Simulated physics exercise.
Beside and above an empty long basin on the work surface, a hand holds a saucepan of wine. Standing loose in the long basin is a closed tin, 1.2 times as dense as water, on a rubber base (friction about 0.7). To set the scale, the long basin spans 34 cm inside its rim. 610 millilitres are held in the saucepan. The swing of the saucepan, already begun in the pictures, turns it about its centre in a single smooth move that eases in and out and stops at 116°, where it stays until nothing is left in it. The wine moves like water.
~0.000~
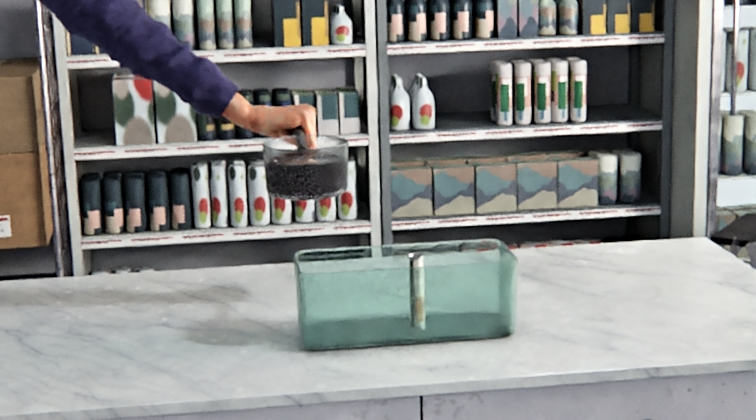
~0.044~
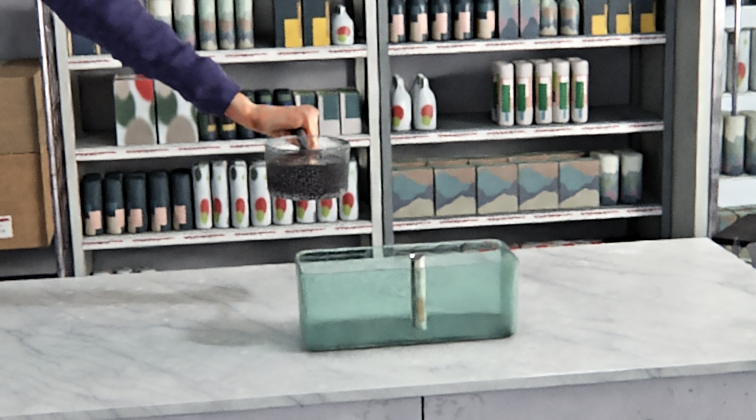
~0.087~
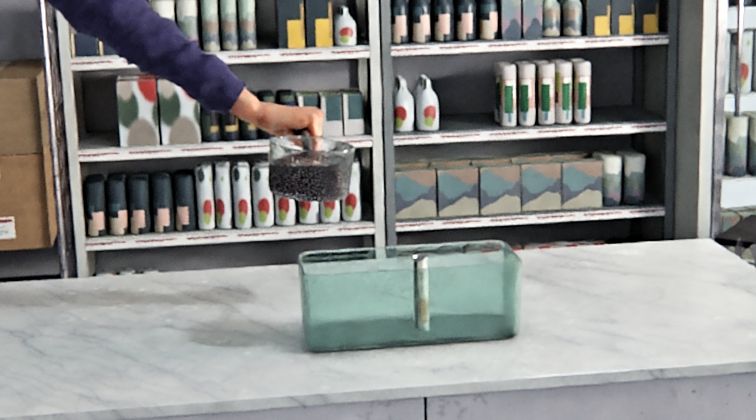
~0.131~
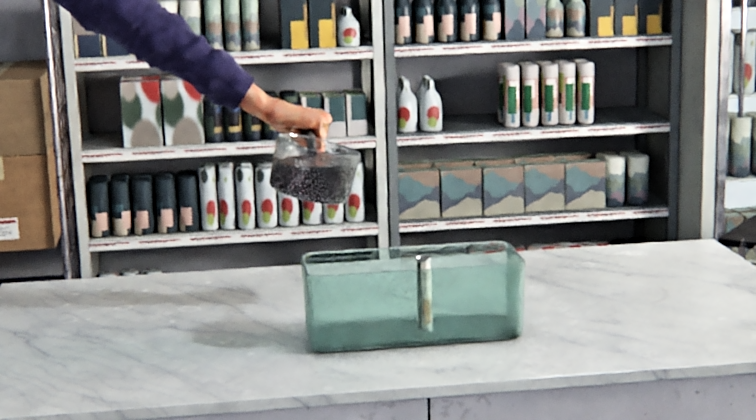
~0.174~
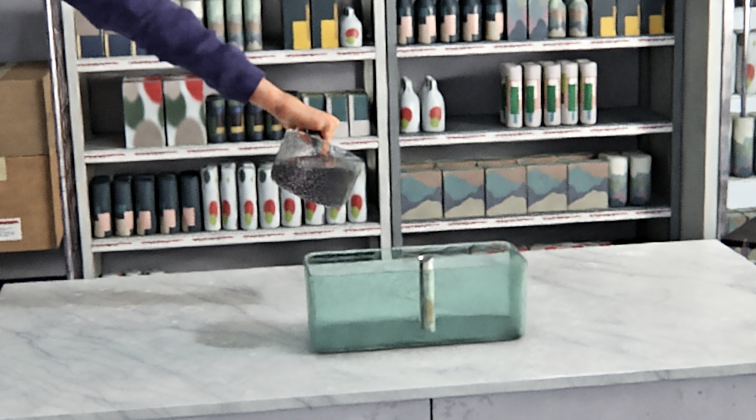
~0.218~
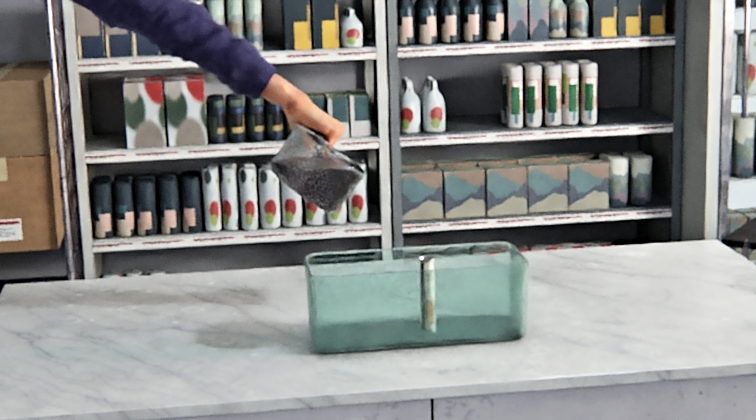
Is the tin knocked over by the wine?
No.
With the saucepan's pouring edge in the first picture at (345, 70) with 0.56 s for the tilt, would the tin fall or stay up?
Result: Tin tipped over.
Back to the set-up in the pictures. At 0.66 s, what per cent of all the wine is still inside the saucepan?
Some 3 per cent.
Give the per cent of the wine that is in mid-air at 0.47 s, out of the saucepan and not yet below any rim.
Around 50 percent.
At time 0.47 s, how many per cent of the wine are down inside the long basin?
Around 26 percent.
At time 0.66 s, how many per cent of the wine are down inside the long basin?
Some 90 percent.
Then, 0.47 s in, the tilt is 109° and 24 per cent is still to pour; the tin stands where it began.
Then, 0.66 s in, the tilt is 116° and 3 per cent is still to pour; the tin stands where it began.
Then, 0.85 s in, the tilt is 116° and 0 per cent is still to pour; the tin stands where it began.
Then, 1.06 s in, the tilt is 116° and 0 per cent is still to pour; the tin stands where it began.
Finally, the tin stands where it began.
